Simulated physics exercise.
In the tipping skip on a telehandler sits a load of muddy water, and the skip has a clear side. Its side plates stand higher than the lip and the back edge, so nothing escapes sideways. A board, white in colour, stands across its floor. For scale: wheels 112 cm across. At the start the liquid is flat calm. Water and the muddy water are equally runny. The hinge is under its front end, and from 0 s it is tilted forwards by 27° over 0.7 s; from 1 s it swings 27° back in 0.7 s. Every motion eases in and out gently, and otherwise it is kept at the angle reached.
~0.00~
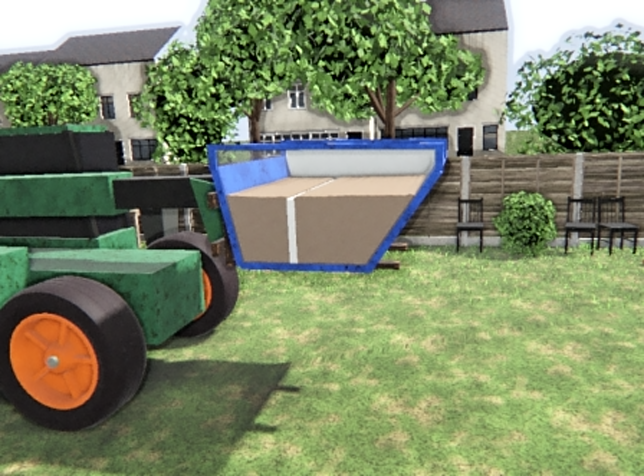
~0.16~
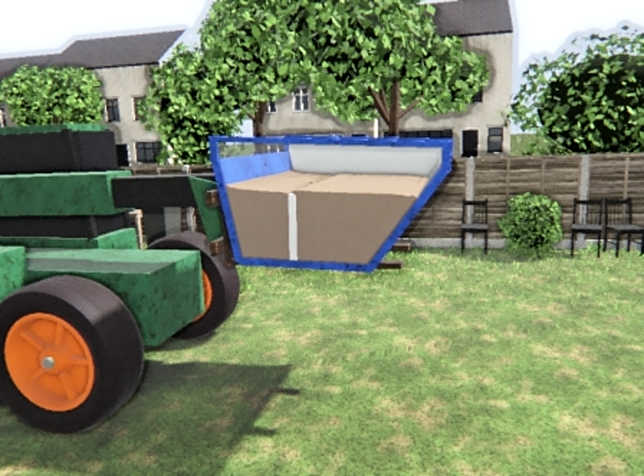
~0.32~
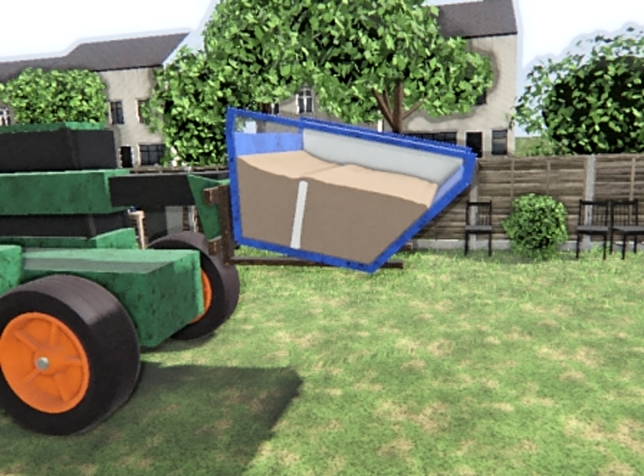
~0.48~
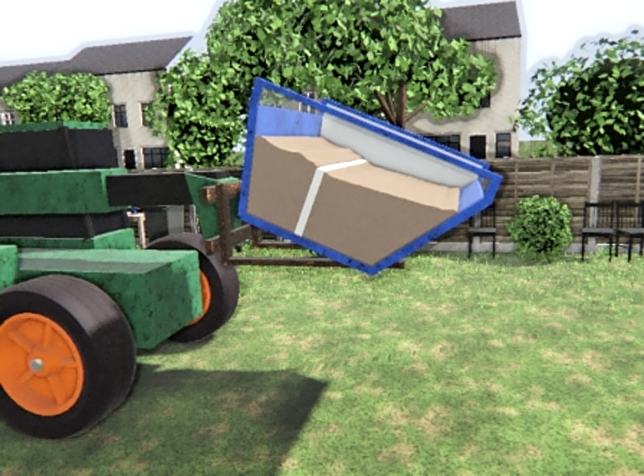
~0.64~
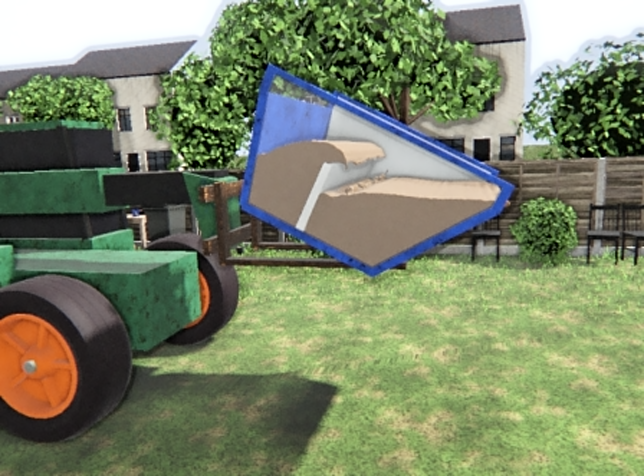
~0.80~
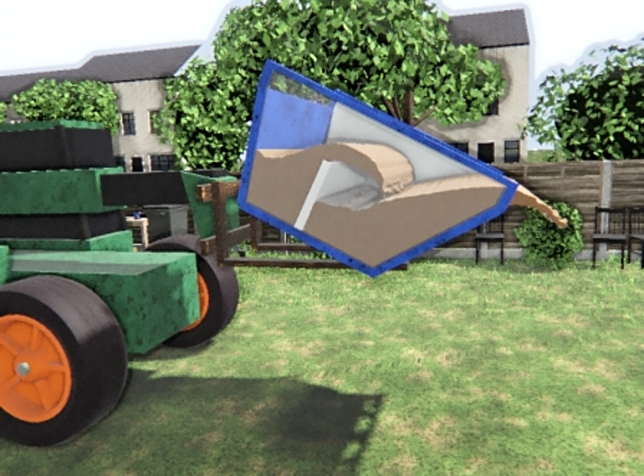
The footage shows a blue-framed, clear-sided skip of muddy water on a green telehandler tilting forwards to the right; the brown liquid surges over a white divider, curls into a wave, and begins pouring over the right-hand lip.
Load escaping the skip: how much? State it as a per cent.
24 per cent.
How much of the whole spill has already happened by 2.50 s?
Close to 100 in a hundred.
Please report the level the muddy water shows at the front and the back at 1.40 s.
Front level 26 cm, back level 30 cm.
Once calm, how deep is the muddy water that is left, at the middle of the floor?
About 32 cm.
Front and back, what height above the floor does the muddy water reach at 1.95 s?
Close to 32 cm in front, close to 32 cm behind.
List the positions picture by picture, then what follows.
In the first frame, the surface is at (355, 197) near the front wall; the surface is at (252, 198) near the back wall; the lip is at (435, 168); the front is on the right.
In the second frame, the surface is at (358, 195) near the front wall; the surface is at (253, 193) near the back wall; the skip is tilted 2° forwards.
In the third frame, the surface is at (372, 193) near the front wall; the surface is at (263, 172) near the back wall; the skip is tilted 11° forwards.
In the fourth frame, the surface is at (387, 197) near the front wall; the surface is at (282, 150) near the back wall; the skip is tilted 22° forwards.
In the fifth frame, the surface is at (394, 197) near the front wall; the surface is at (287, 146) near the back wall; the skip is tilted 27° forwards; muddy water has begun to come out.
In the sixth frame, the surface is at (393, 201) near the front wall; the surface is at (279, 159) near the back wall; the skip is tilted 27° forwards; the lip is at (496, 206); muddy water is coming out, 4 per cent so far.
Then, 1.40 s in, the skip is at 10° forwards, the surface stands 30 cm at the back and 25 cm at the front; 24 per cent is out, over the front.
Then, 1.95 s in, the surface stands 32 cm at the back and 32 cm at the front; 24 per cent is out, over the front.
Then, 2.50 s in, the surface stands 34 cm at the back and 34 cm at the front; 24 per cent is out, over the front.
Then, 4.59 s in, 24 per cent is out, over the front, 164 of 673 litres.
